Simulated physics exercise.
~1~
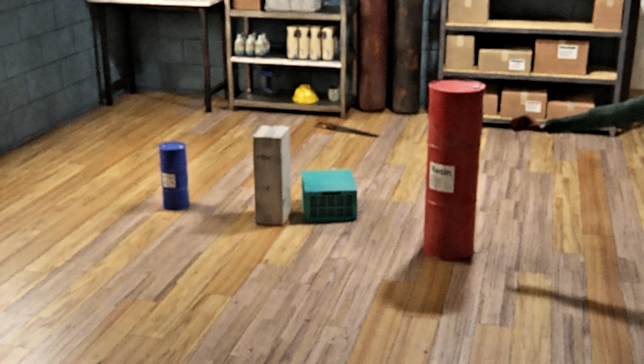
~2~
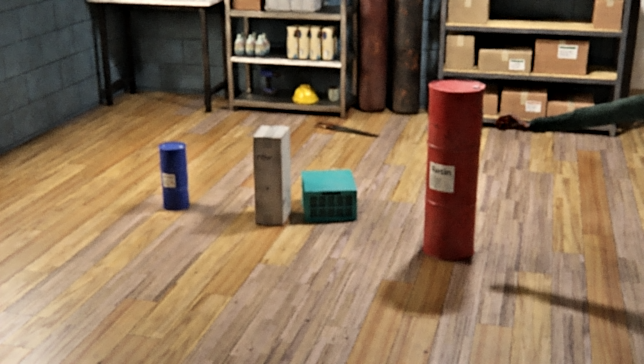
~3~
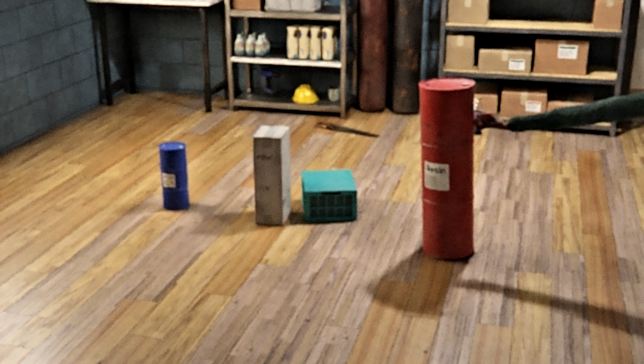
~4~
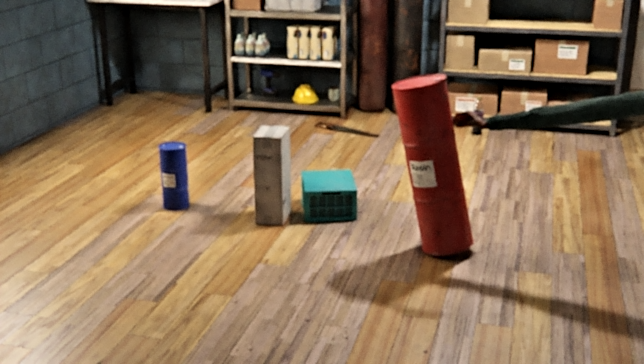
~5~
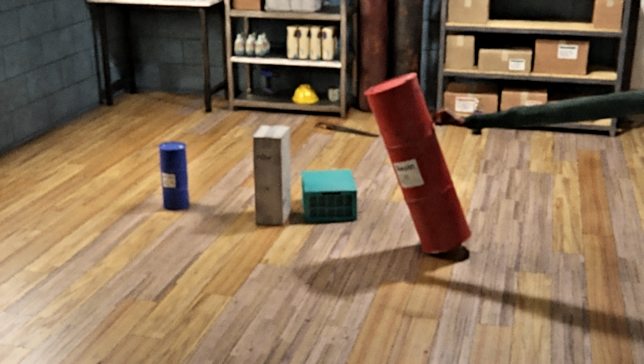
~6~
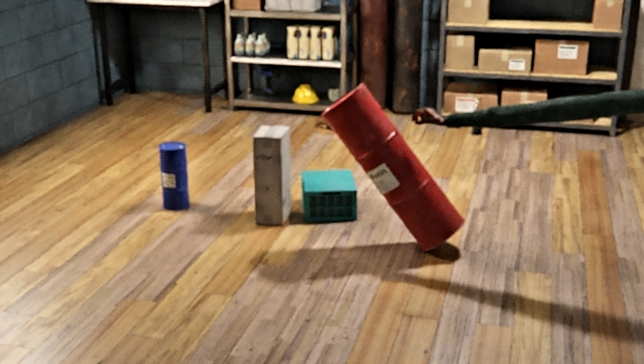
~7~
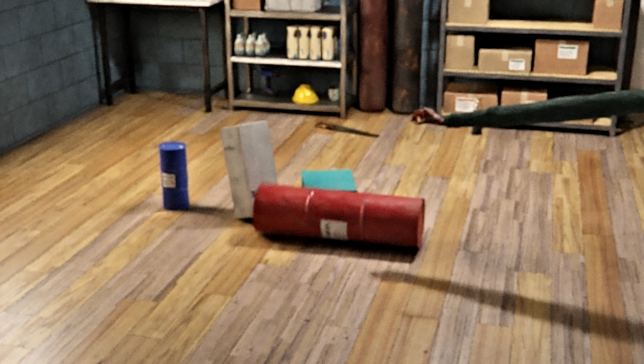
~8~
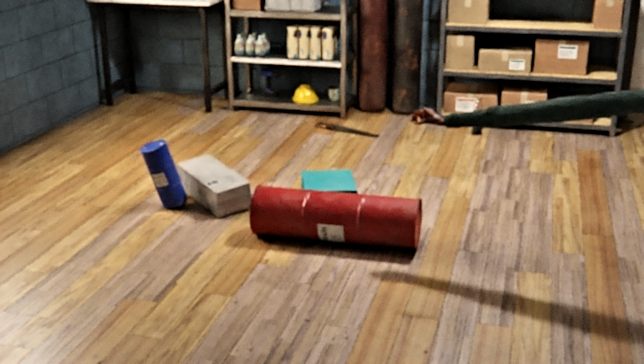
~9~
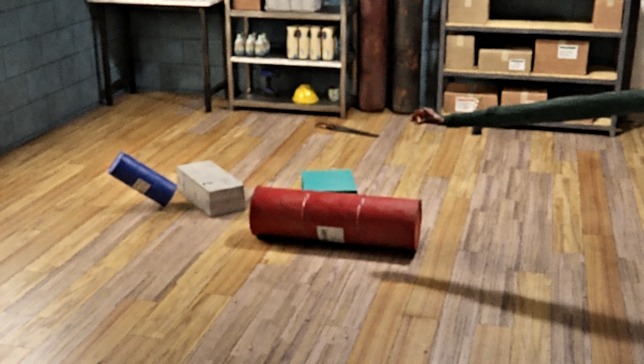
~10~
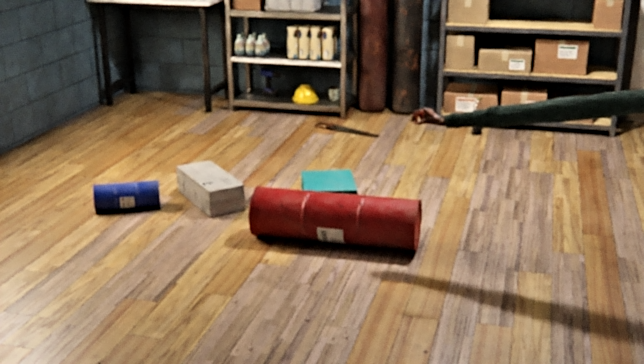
Hand pushing red drum over to the left, knocking down white box and then blue canister, all three left lying beside turquoise crate.
